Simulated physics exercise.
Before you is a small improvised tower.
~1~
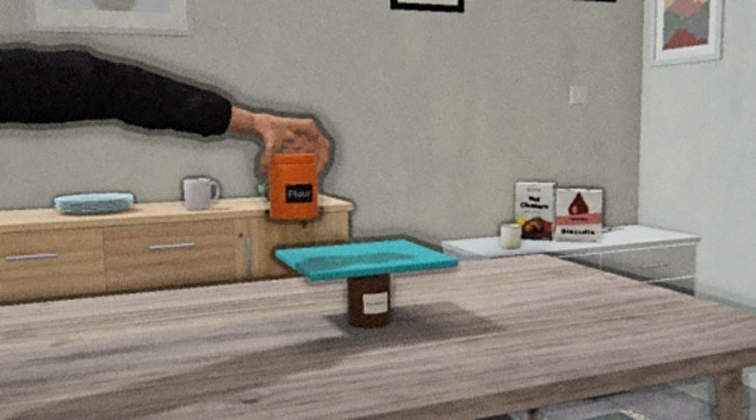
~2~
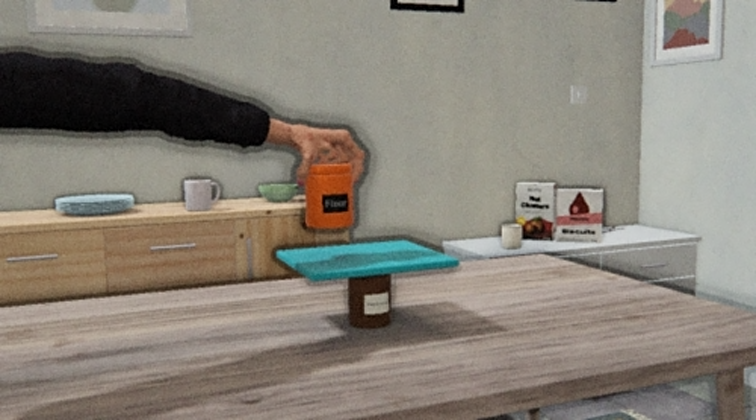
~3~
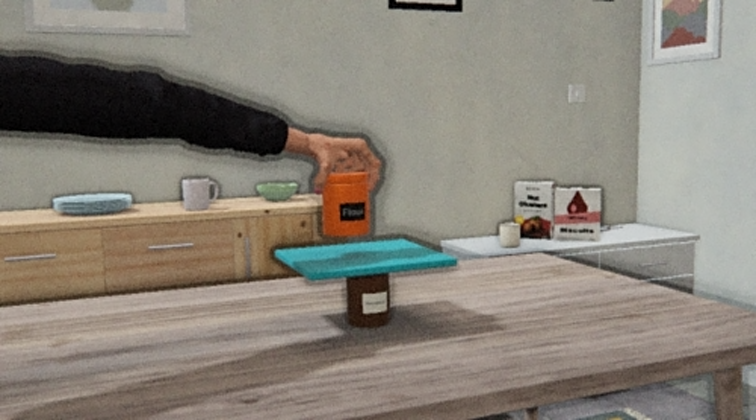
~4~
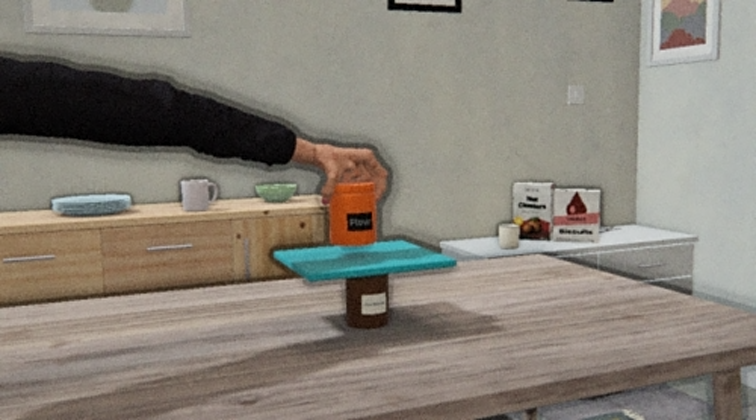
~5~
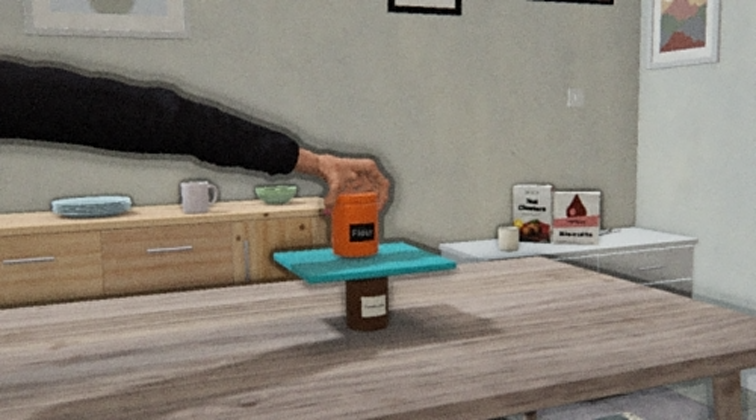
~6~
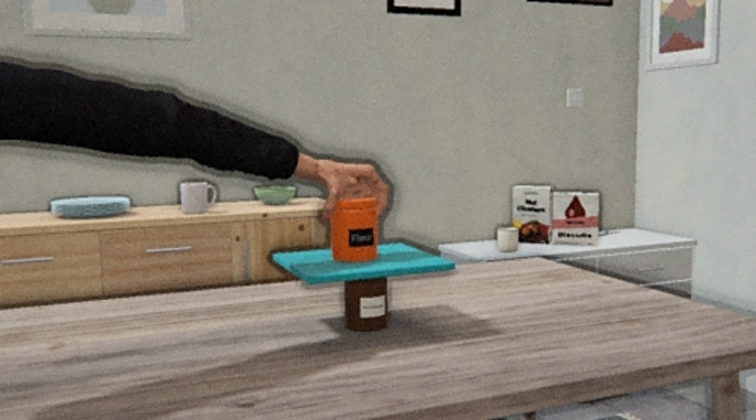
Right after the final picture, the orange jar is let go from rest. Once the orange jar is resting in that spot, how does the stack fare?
It never falters.
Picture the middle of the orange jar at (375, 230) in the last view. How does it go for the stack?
What happens next is that it remains standing.
Then, 0.40 s past the last view, nothing moves.
Then, 1.10 s past the last view, orange jar resting near (354, 229).
Finally, all 3 still in place. Final places as the last picture's camera would see them, orange jar near (354, 229). The stack keeps its balance.
